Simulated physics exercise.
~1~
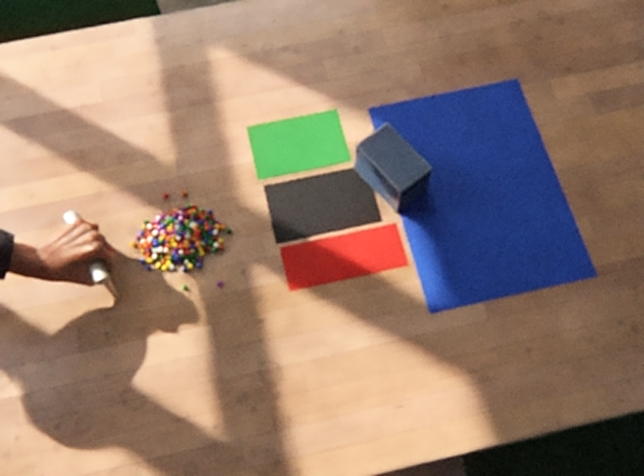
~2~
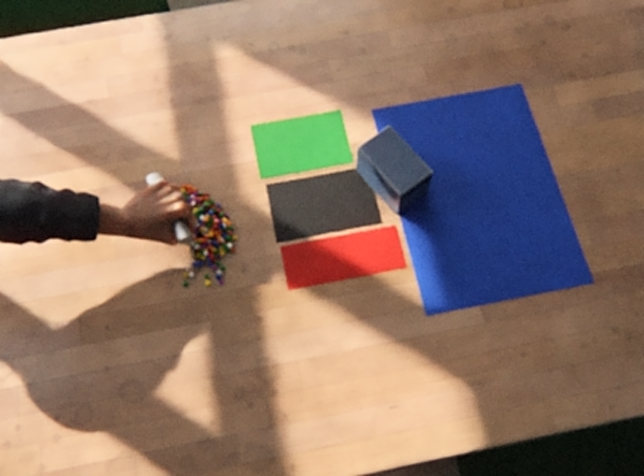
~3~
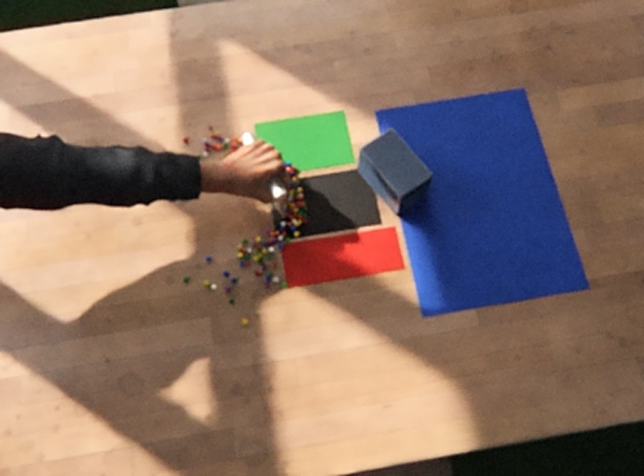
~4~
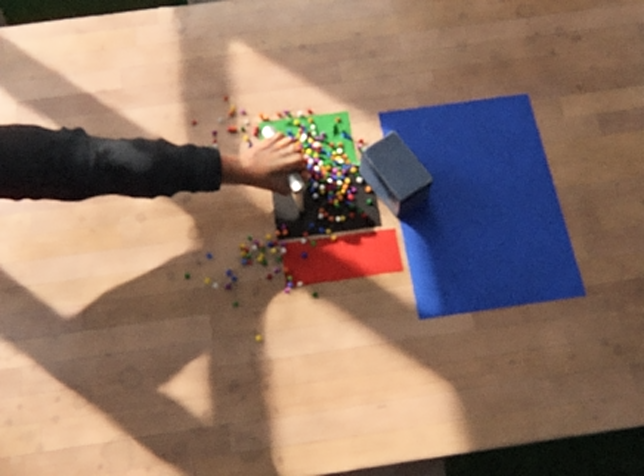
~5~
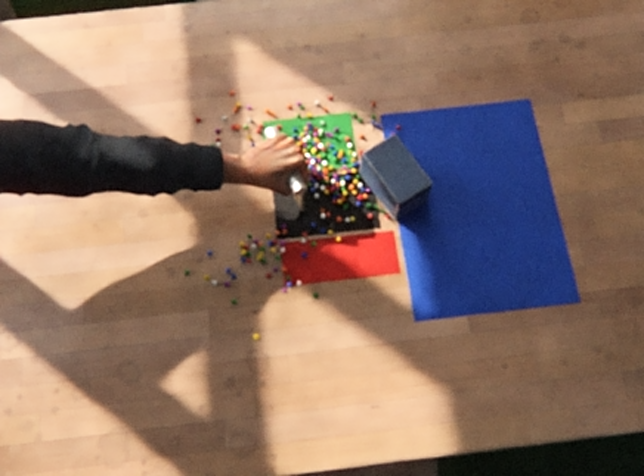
Hand pushing a pile of colourful beads rightwards with a scraper, scattering them mostly over green and black mats beside a fixed block.
